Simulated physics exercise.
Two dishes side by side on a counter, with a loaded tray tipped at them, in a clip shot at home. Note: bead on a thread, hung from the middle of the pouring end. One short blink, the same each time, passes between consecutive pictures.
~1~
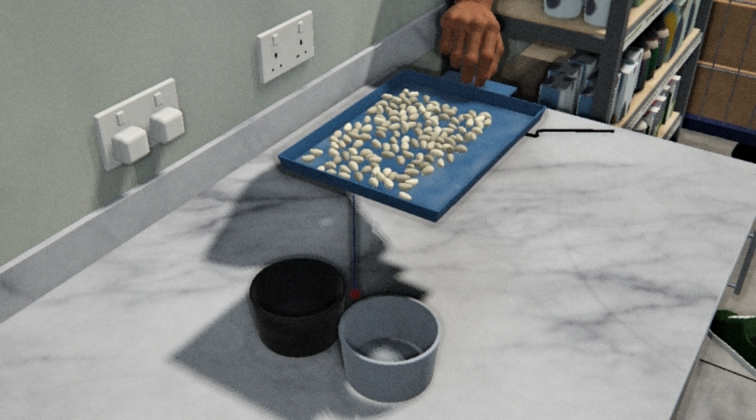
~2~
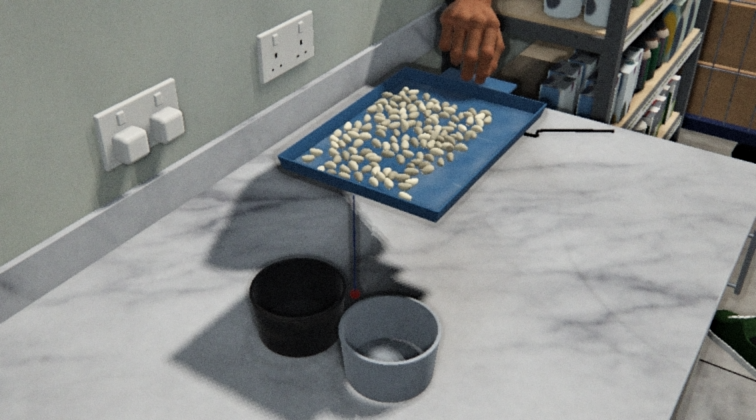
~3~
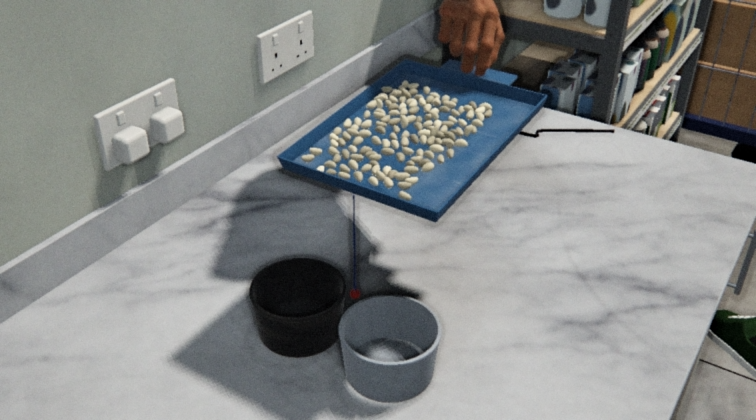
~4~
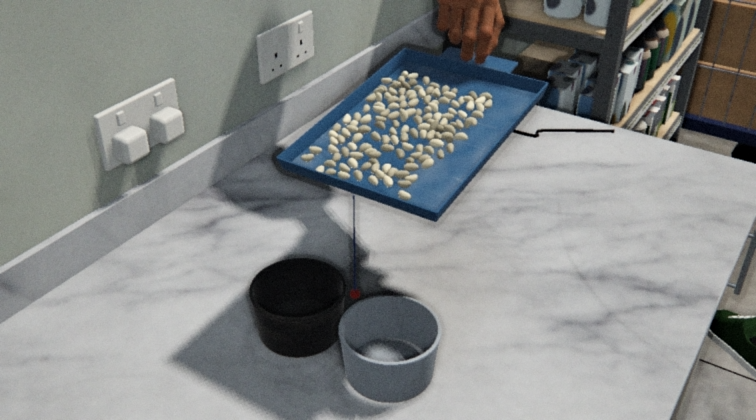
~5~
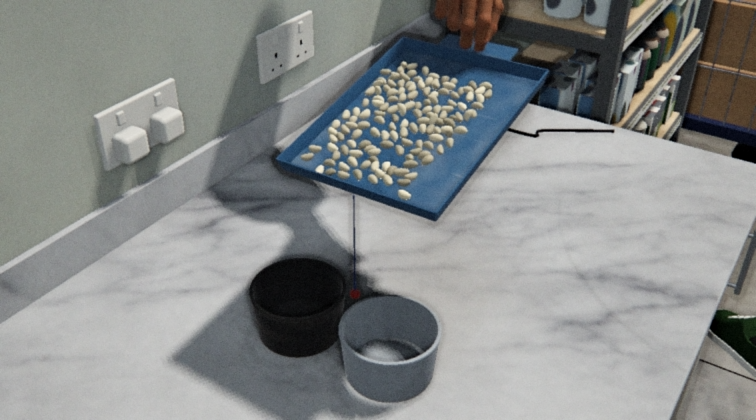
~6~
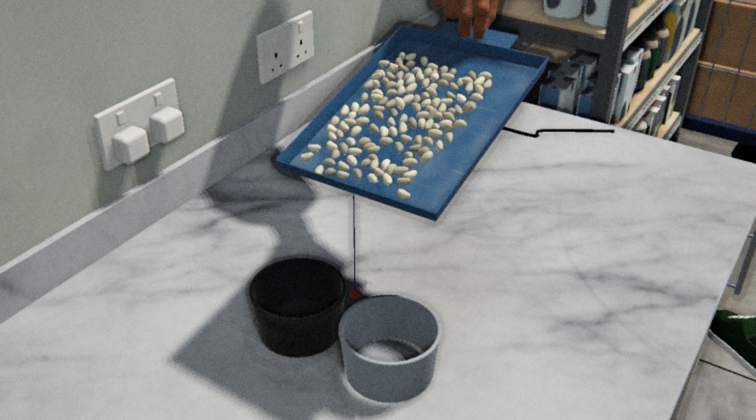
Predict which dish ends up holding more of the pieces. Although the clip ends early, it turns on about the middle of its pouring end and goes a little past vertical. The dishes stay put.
The left-hand one.
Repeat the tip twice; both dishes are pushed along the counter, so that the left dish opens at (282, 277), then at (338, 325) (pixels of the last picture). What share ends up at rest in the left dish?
Close to 20 in a hundred, then close to 40 in a hundred.
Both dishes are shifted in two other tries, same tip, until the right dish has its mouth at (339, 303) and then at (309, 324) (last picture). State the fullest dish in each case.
In turn: The right-hand dish; right.
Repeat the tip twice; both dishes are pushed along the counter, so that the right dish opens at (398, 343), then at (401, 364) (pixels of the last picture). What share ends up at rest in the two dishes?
The first comes to 60 percent and the second to 70 percent.
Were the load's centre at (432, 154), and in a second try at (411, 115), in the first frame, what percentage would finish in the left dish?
In order, roughly 20 % and 40 %.
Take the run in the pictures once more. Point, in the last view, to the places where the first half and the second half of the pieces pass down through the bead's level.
Early half: (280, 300); late half: (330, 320).
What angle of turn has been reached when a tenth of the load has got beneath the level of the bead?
I'd say it is tilted about 105°.
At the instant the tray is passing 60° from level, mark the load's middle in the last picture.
Roughly at (346, 144).
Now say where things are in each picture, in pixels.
In the first frame, corners of the pouring end at (283, 155) and (436, 209), level; middle of the load at (405, 127), white beans; left dish at (270, 330); right dish at (363, 375); bead on its thread at (355, 294).
In the second frame, corners of the pouring end at (283, 155) and (436, 209), level; middle of the load at (405, 126).
In the third frame, corners of the pouring end at (282, 156) and (436, 209), tipped barely, level across its low end; middle of the load at (405, 122).
In the fourth frame, corners of the pouring end at (282, 157) and (435, 209), tipped a little, level across its low end; middle of the load at (404, 115).
In the fifth frame, corners of the pouring end at (281, 157) and (435, 209), tipped a little, level across its low end; middle of the load at (418, 113).
In the sixth frame, corners of the pouring end at (281, 158) and (434, 209), tipped a little, level across its low end; middle of the load at (417, 107); left dish at (270, 330); right dish at (363, 375).
Soon, tray tipped steeply; nearly all on the tray; a stray few in the air.
A while on, tray tipped right over; most on the tray; a stray few in the right dish; a stray few in the left dish; a stray few outside both; a small part in the air.
Towards the end, tray tipped past a quarter turn; a small part in the right dish; about a third in the left dish; about half outside both.
Finally, tray tipped past a quarter turn; a small part in the right dish; about a third in the left dish; about half outside both.
